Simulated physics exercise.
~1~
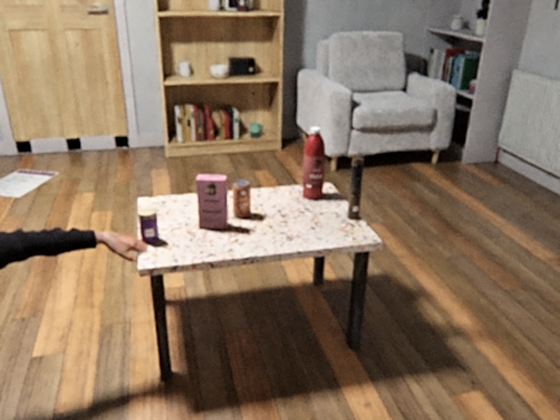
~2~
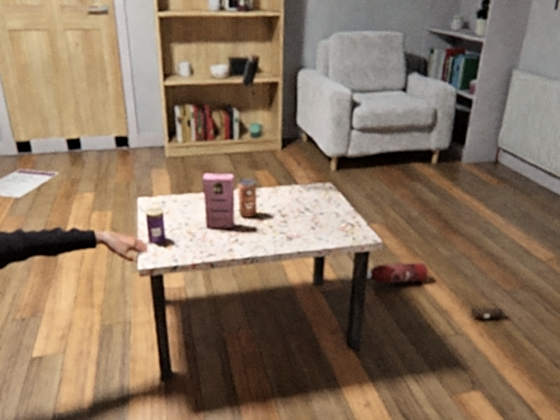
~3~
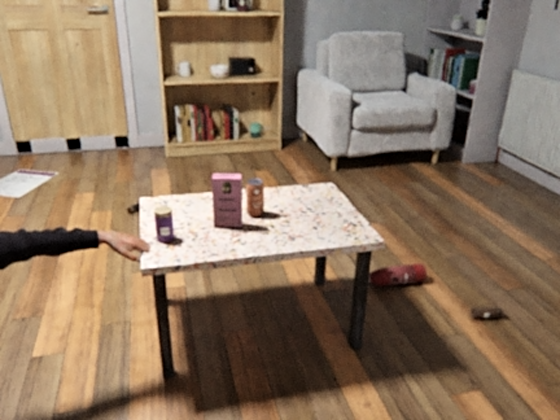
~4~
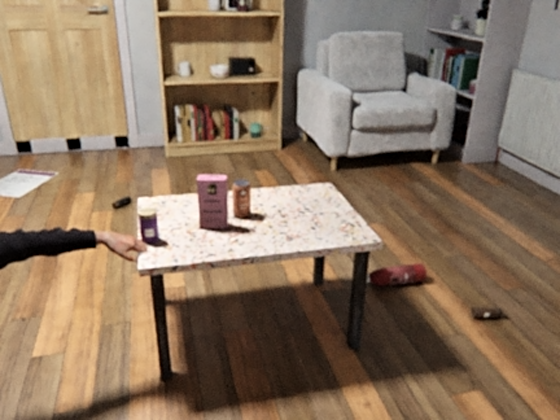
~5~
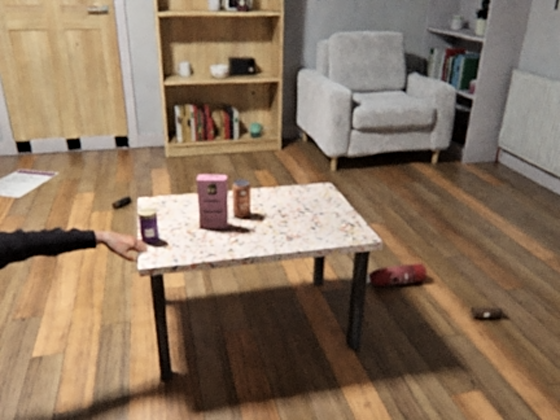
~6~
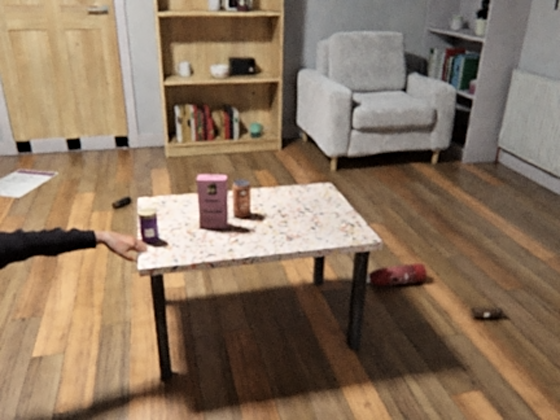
A hand gripped the left edge of a speckled table and jerked it back and forth, toppling a red bottle and two dark shakers onto the floor, while the pink packet, purple jar and orange can shifted slightly but stayed standing on top.
